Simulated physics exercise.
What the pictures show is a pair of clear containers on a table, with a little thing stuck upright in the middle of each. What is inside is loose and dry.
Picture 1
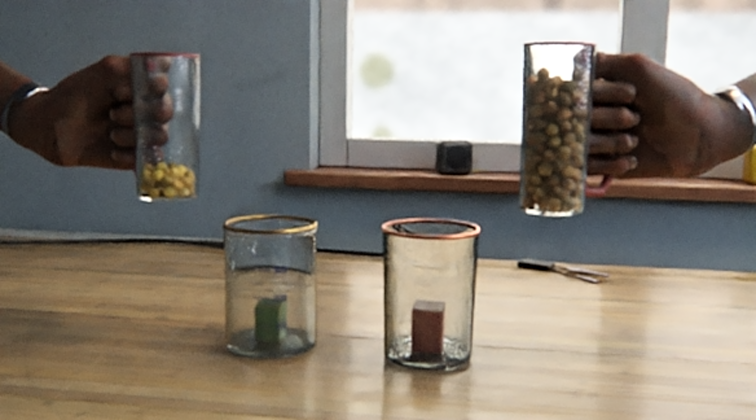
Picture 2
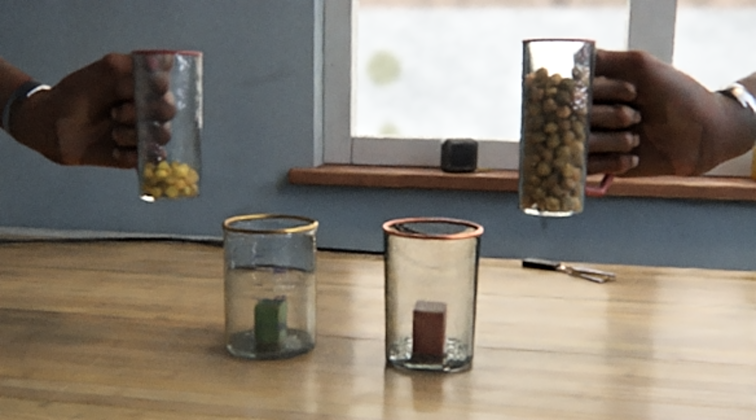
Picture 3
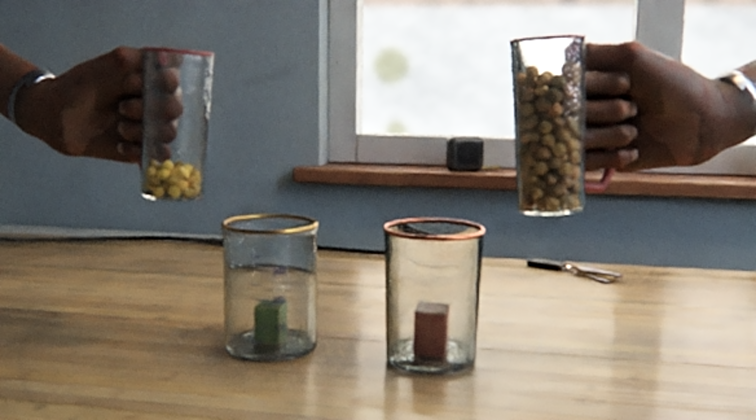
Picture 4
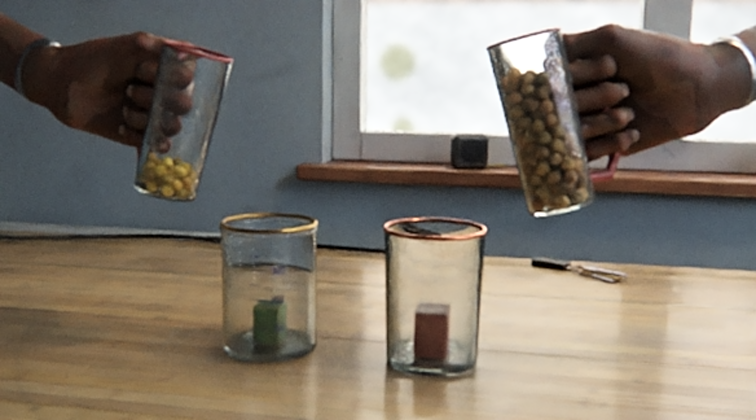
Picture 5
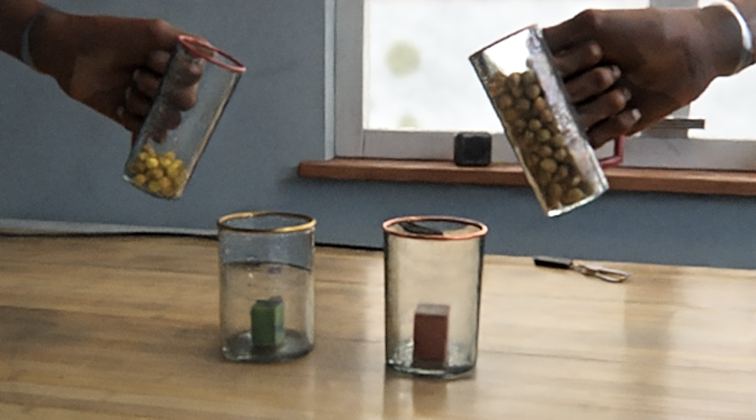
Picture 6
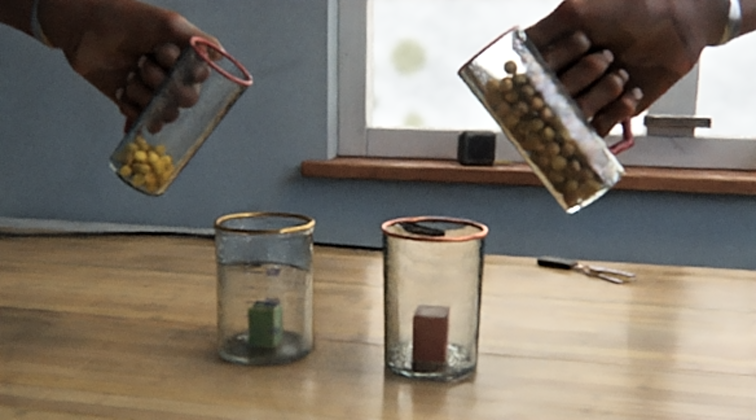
The clip opens on two hands holding clear cups upright above a pair of glass containers on a wooden table, each with a small block inside. The left cup holds some yellow balls, the right one many brownish beads. Both hands then steadily tilt their cups inward toward each other.
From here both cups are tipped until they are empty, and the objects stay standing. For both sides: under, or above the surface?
Result: Left object: I'd bet it gets to poke through; right object: I'd bet it gets tucked away underneath.
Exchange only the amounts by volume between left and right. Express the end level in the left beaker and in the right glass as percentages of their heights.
Left fill 55 percent; right fill 15 percent.
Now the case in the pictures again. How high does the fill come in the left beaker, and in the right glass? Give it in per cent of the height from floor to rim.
Left 20 %, right 55 %.
Then, 0.49 s after the last picture, left beaker empty, all of its cupful still in the cup; right glass empty, all of its cupful still in the cup.
Then, 1.02 s after the last picture, left beaker empty, all of its cupful still in the cup; right glass nearly empty, most of its cupful still in the cup.
Then, 1.65 s after the last picture, left beaker nearly empty, none of its cupful still in the cup; right glass half full, none of its cupful still in the cup.
At rest, left beaker nearly empty (surface near (266, 320)), nothing beside it; right glass half full (surface near (433, 285)), nothing beside it; the left thing is still showing; the right thing is covered.
